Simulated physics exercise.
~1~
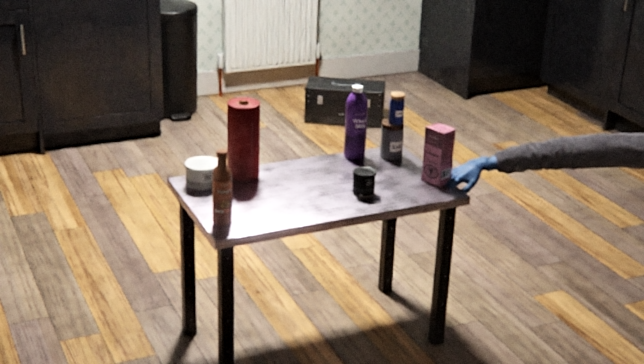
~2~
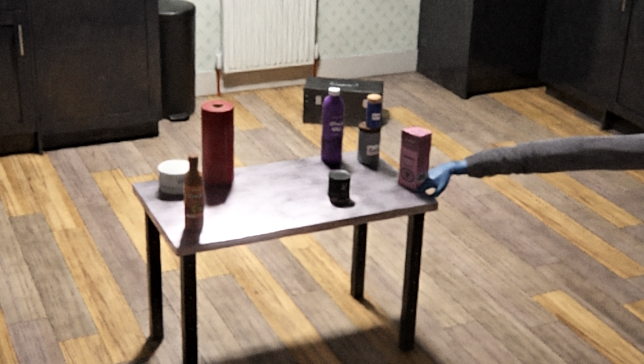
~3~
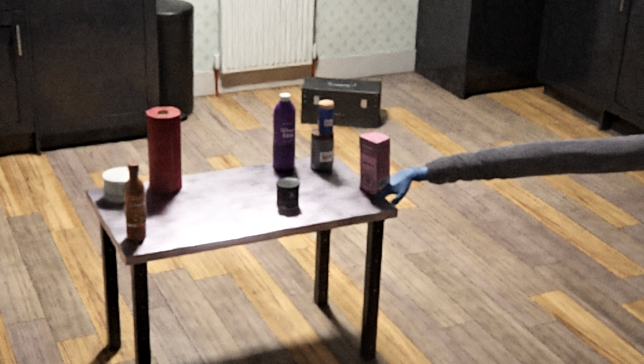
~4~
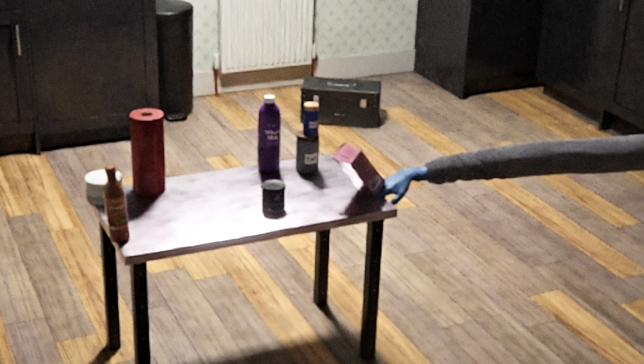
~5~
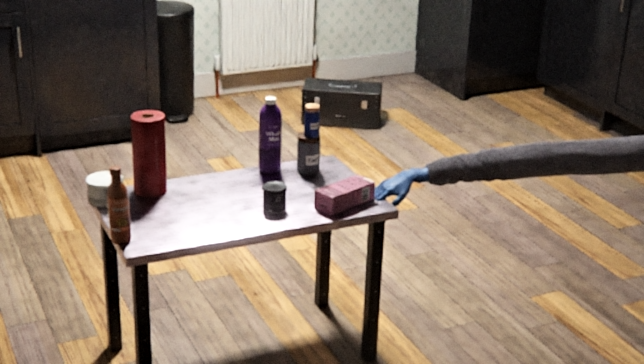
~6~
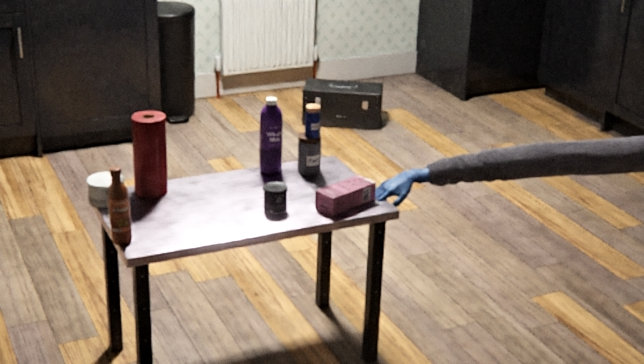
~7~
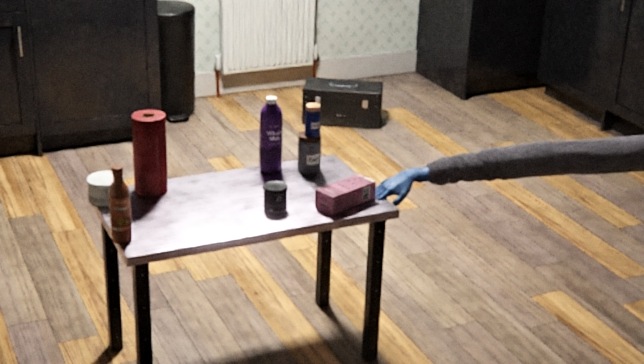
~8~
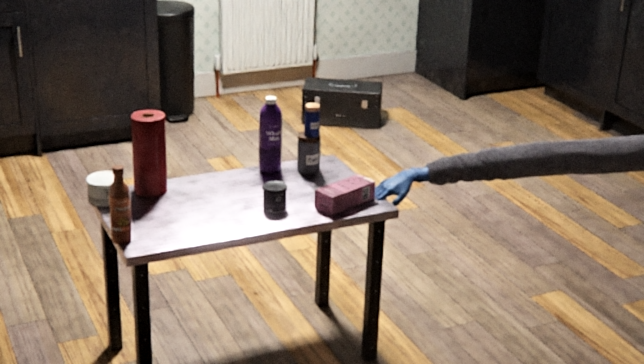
At first, a small side table stands on a wooden floor, holding a red roll, a white tub, an orange-brown bottle, a purple bottle, a small black tin, a pink carton and other containers. A blue-gloved hand reaches in from the right and pushes at the table's right end. The table slides left, carrying everything upright. As the table comes to a stop, the pink carton tilts to the left. It topples onto its side near the right edge and stays on the tabletop. By the end, the other items remain standing, and the gloved hand still rests beside the fallen carton.
